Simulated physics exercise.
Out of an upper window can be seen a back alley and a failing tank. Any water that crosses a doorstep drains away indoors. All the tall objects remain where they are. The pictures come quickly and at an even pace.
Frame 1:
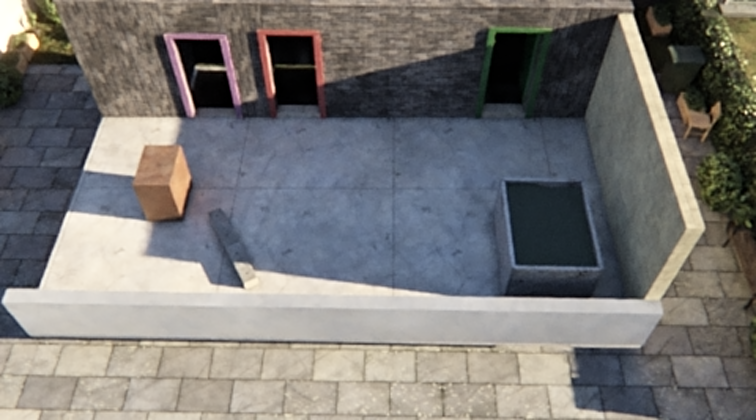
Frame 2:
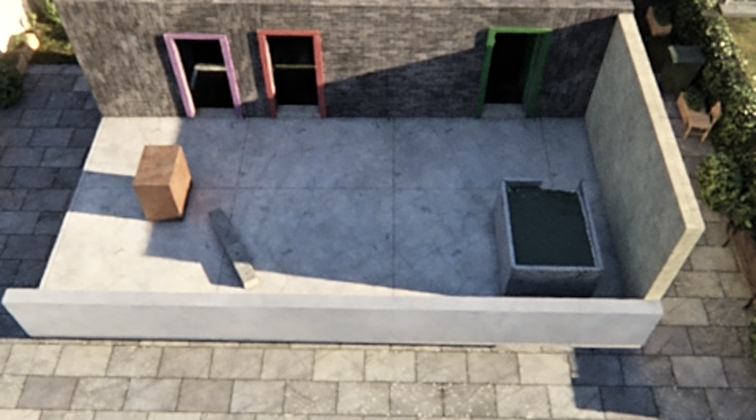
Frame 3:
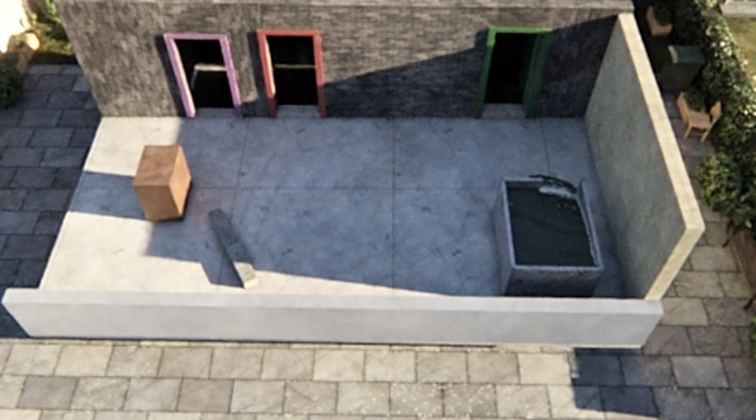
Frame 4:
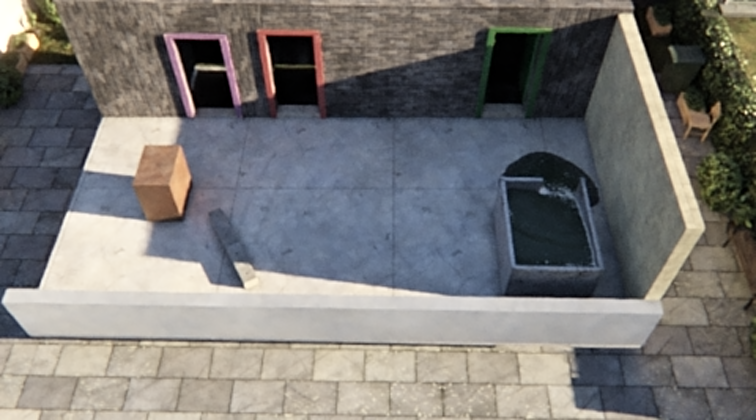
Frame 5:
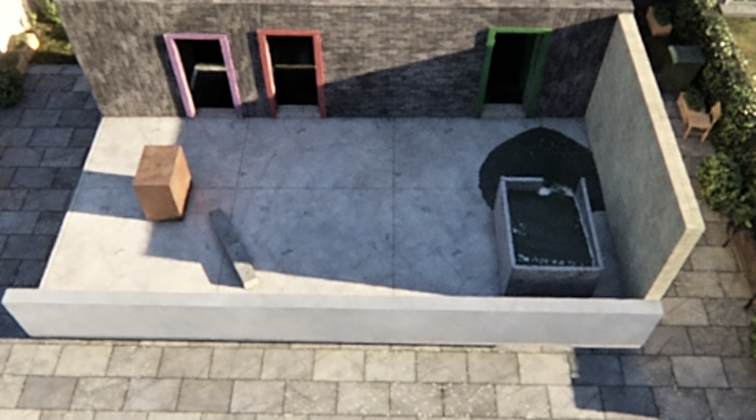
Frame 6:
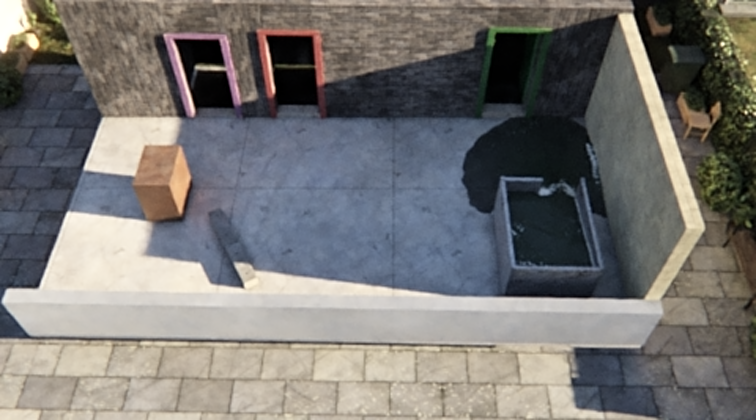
The clip shows a walled concrete yard with a square tank of dark water at the right; water pours over its far side and spreads in a widening dark pool toward the brick wall and green-framed doorway.
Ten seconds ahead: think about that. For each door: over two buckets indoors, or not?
In the end the green door lets in beyond two buckets; the purple door keeps it to two buckets; the red door keeps it to two buckets.
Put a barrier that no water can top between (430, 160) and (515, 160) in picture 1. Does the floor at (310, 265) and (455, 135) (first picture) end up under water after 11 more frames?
Spared and submerged, in that order.
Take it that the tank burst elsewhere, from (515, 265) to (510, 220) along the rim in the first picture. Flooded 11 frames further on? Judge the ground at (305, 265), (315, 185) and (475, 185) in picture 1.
Submerged, submerged, bone-dry.
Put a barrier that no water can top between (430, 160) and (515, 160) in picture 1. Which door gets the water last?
My answer is the purple door.
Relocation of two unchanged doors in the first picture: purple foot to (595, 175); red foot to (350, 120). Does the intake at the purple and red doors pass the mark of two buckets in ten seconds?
The purple door overflows, and the red door falls short.
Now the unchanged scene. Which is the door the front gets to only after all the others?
Answer is the one in purple.
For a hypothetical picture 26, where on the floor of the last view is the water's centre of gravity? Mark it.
Point: (490, 184).
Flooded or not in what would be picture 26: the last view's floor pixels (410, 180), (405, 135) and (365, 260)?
Point 1: Drenched; point 2: Drenched; point 3: Not wet.
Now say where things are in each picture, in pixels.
In the first picture, the tank at (549, 224) is whole and still.
In the second picture, the front is at a hidden place, out from the gap on the tank's far side.
In the third picture, the front is at (541, 177), out from the gap on the tank's far side.
In the fourth picture, water pours out on the tank's far side and has run to (543, 154).
In the fifth picture, the front is at (545, 130), out from the gap on the tank's far side.
In the sixth picture, water pours out on the tank's far side and has run to (560, 118).
A moment on, water covers 15 % of the floor; the green door under two buckets in, the purple door not reached, the red door not reached.
Next, water covers 20 % of the floor; the green door over two buckets in, the purple door not reached, the red door not reached.
Then, water covers 40 % of the floor; the green door far over two buckets in, the purple door wet at the sill, nothing in, the red door wet at the sill, nothing in.
Later, water covers 65 % of the floor; the green door far over two buckets in, the purple door wet at the sill, nothing in, the red door wet at the sill, nothing in.
In the end, water covers 80 % of the floor; the green door far over two buckets in, the purple door wet at the sill, nothing in, the red door wet at the sill, nothing in.
